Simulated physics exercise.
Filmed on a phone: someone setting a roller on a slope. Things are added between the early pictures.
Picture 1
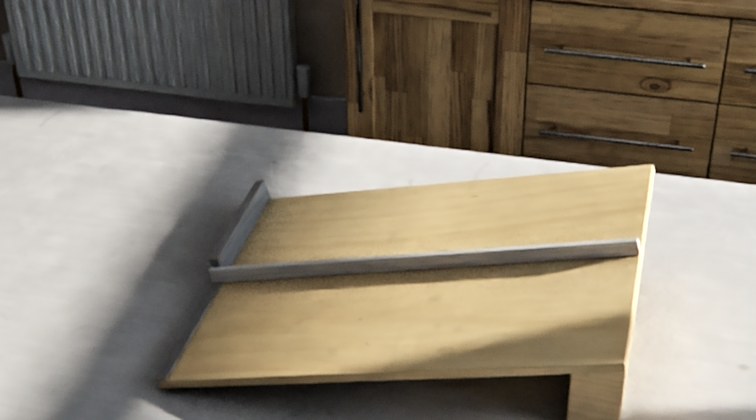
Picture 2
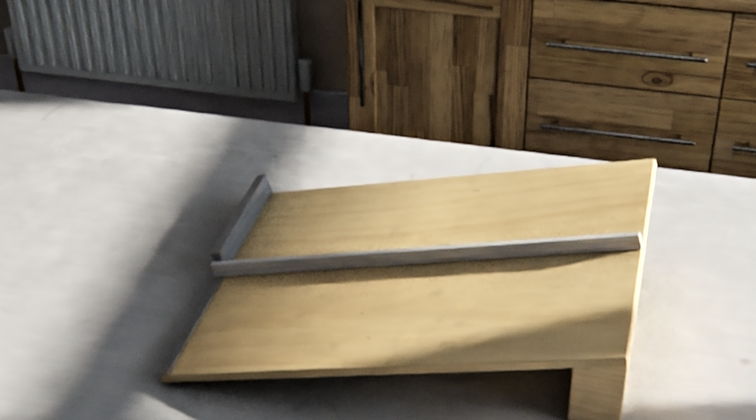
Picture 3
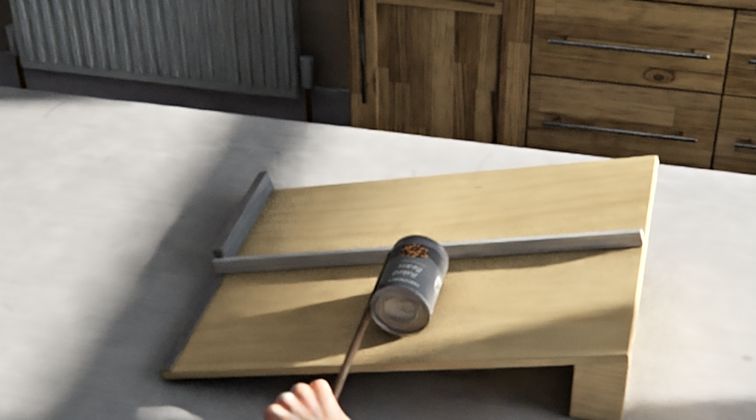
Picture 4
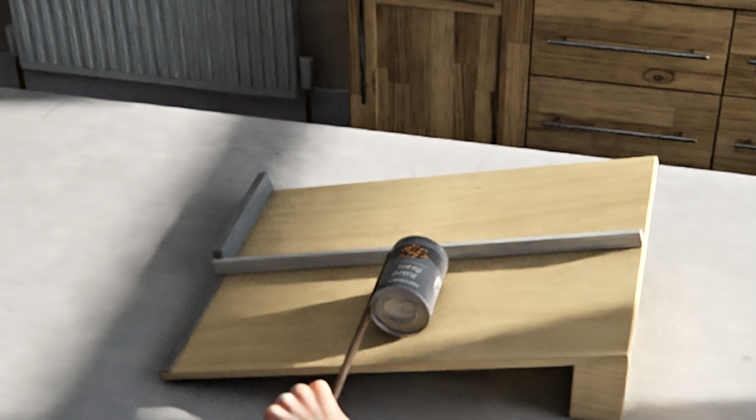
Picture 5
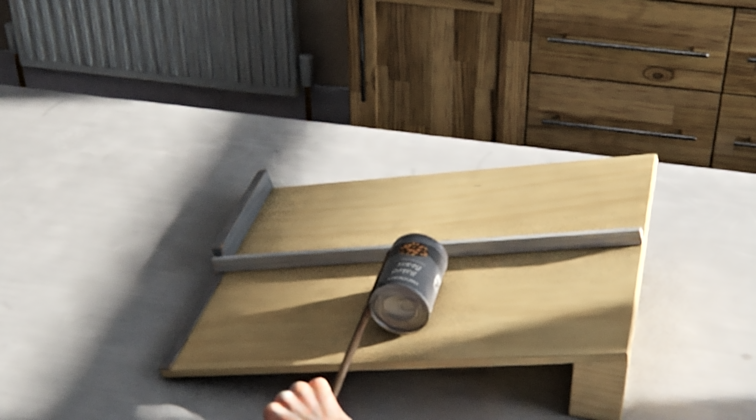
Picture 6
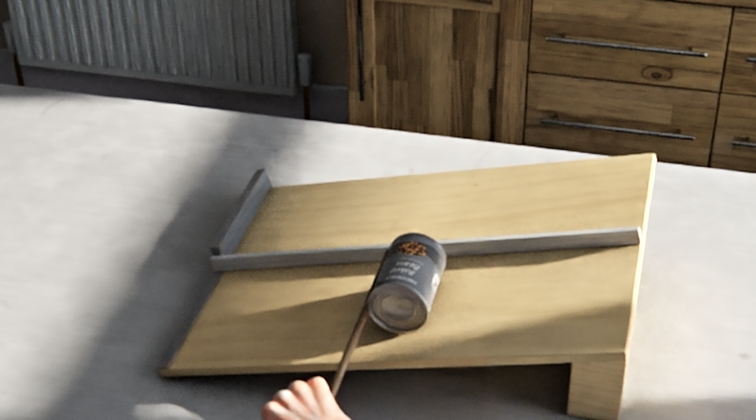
Grey tin appearing on a sloping wooden board with metal strips, a hand holding a stick against it, barely moving.
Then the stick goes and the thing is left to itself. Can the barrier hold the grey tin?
As it turns out, the grey tin goes over the end.
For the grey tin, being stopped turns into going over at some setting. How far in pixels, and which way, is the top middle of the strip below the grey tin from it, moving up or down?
About 12 pixels up.
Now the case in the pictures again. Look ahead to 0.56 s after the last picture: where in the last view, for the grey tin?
Its middle is close to (249, 292).
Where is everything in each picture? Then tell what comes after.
The first picture shows board (413, 262).
The second picture shows board (415, 256).
The third picture shows held back by the stick; grey tin (410, 284); board (417, 253).
The fourth picture shows held back by the stick; grey tin (410, 285); board (417, 254).
The fifth picture shows held back by the stick; grey tin (409, 283); board (416, 252).
The sixth picture shows held back by the stick; grey tin (408, 282); board (415, 251).
Then, 0.56 s later than the last frame, grey tin rolling on the board near (249, 293).
Then, 1.00 s later than the last frame, grey tin off the board.
When it is over, the grey tin rolls off the board.
